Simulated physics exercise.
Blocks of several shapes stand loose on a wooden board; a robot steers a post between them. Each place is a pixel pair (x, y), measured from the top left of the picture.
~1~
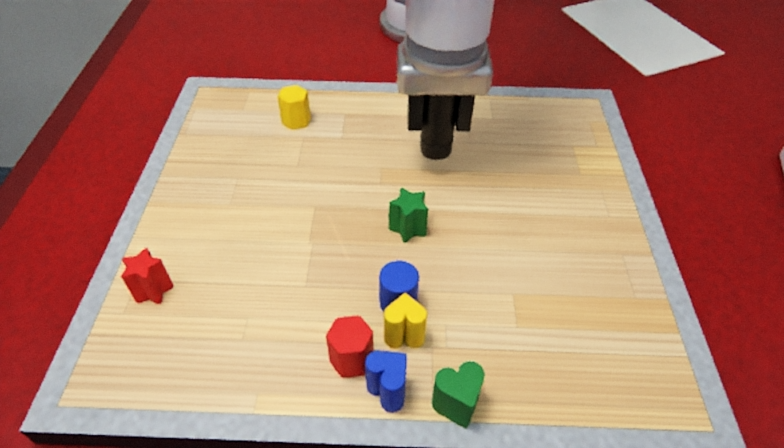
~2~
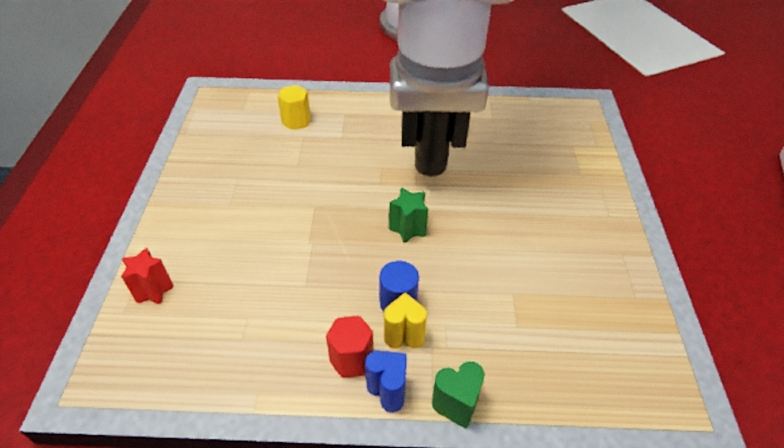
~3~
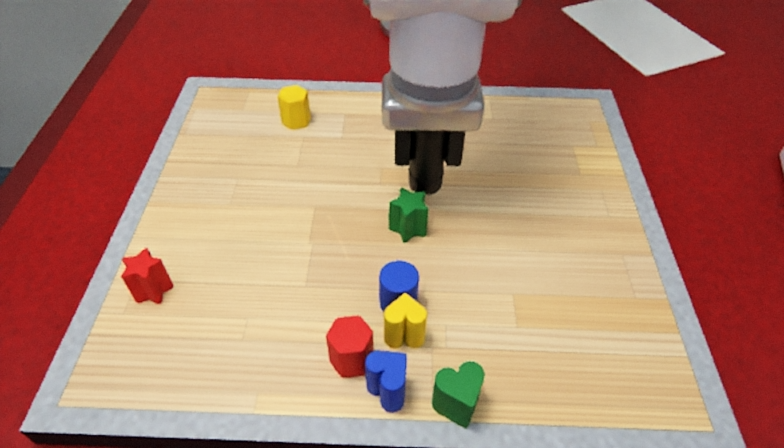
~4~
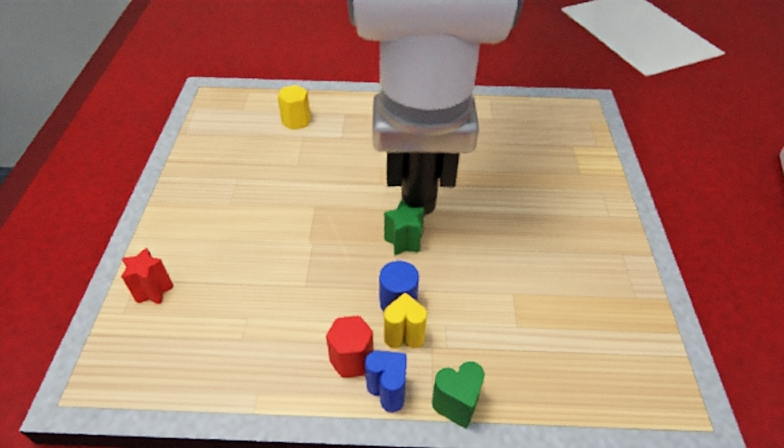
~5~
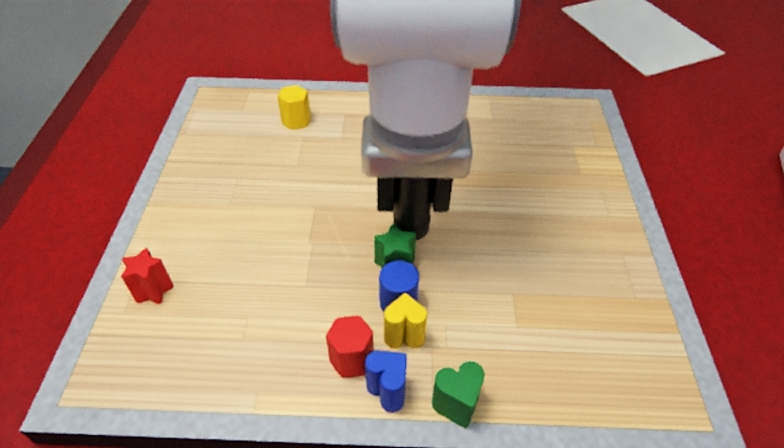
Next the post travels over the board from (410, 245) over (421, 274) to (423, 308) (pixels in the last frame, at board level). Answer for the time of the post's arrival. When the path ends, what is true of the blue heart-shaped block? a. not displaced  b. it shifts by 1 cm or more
Answer: A.
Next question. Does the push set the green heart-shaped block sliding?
No, that is not how it ends up.
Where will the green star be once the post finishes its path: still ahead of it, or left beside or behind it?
When the path is over, you would find the green star off to the side or behind the post.
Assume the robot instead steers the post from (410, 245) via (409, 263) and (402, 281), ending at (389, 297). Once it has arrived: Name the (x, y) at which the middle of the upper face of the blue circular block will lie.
Roughly at (371, 329).
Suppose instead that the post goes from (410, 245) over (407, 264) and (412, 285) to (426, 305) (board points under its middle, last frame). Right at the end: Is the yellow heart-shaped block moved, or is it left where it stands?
The yellow heart-shaped block is moved.
On the path given first. Halfway along, post (422, 259); green star (392, 260), turned 35° clockwise; blue circular block (387, 294); yellow heart-shaped block (407, 321).
At the end, post (425, 292); blue heart-shaped block unmoved; green star (389, 266), turned 75° clockwise; blue circular block (378, 300); yellow heart-shaped block (407, 321); green heart-shaped block unmoved.
